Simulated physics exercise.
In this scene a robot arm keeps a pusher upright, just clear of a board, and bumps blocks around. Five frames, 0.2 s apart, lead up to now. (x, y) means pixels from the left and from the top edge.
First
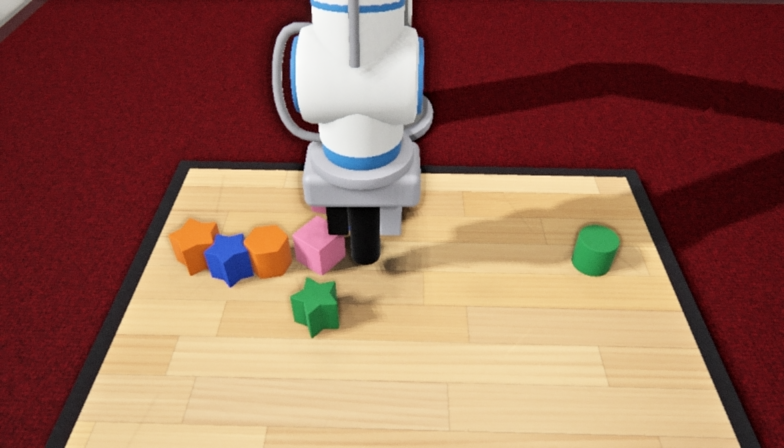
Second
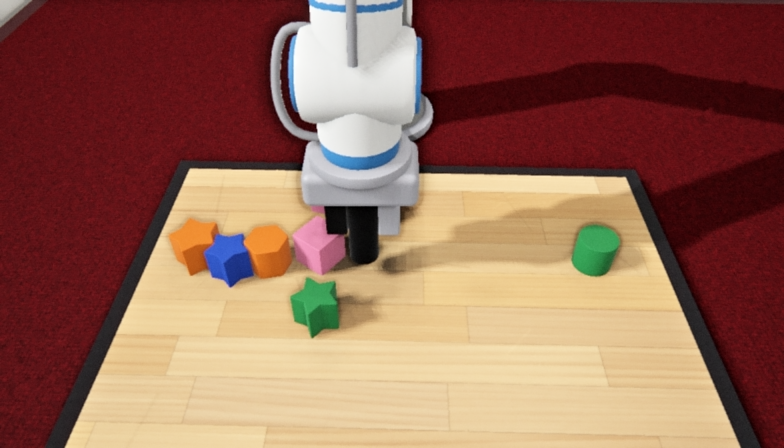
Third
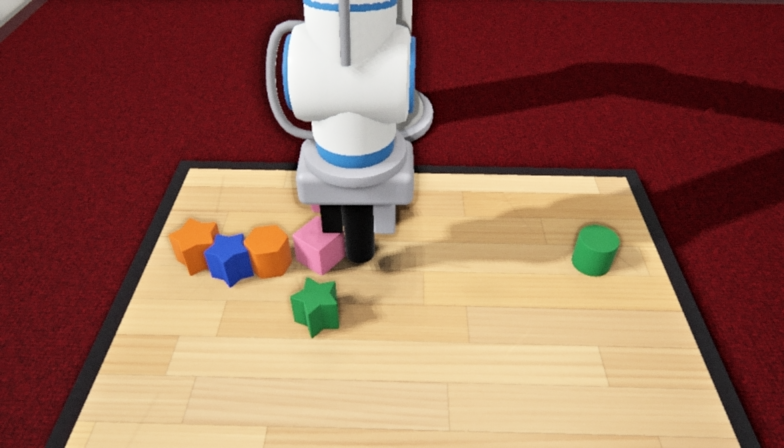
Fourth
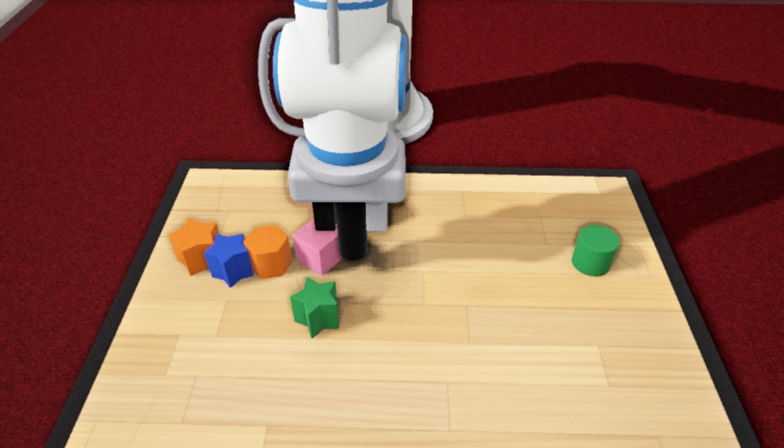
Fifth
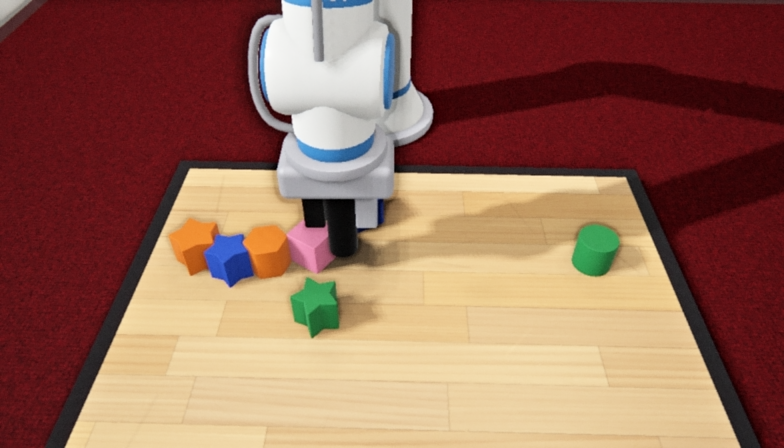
A white robot arm with a black tip moved slightly left above a wooden board and nudged the pink block a little toward the orange hexagonal one, while the other blocks stayed put.
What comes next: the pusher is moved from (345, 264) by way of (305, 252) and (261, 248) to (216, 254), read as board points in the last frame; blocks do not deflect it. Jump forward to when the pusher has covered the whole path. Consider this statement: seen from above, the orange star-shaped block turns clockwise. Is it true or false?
This is true.
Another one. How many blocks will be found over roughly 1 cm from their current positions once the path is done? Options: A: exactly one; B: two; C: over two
The answer is C.
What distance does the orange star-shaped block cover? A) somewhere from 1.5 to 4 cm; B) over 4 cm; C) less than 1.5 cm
Option A.
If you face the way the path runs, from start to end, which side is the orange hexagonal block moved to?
To the left.
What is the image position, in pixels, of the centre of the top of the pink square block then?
The middle of its upper face will lie at (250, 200).
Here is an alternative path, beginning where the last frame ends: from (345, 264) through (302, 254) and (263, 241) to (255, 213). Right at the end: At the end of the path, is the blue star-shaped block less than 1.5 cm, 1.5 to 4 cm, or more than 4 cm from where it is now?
Ends 1.5 to 4 cm away.
What follows on the original path. One third of the way, pusher (301, 235); blue star-shaped block (224, 248); orange hexagonal block (261, 238), turned 10° anticlockwise; pink square block (278, 212).
Two thirds of the way, pusher (257, 232); orange star-shaped block (178, 238), turned 55° clockwise; blue star-shaped block (194, 264); orange hexagonal block (229, 244), turned 50° anticlockwise; pink square block (252, 202), turned 50° clockwise.
At the end, pusher (211, 237); orange star-shaped block (167, 243), turned 100° clockwise; blue star-shaped block (175, 279), turned 45° anticlockwise; orange hexagonal block (201, 253), turned 110° anticlockwise; pink square block (251, 202), turned 55° clockwise.
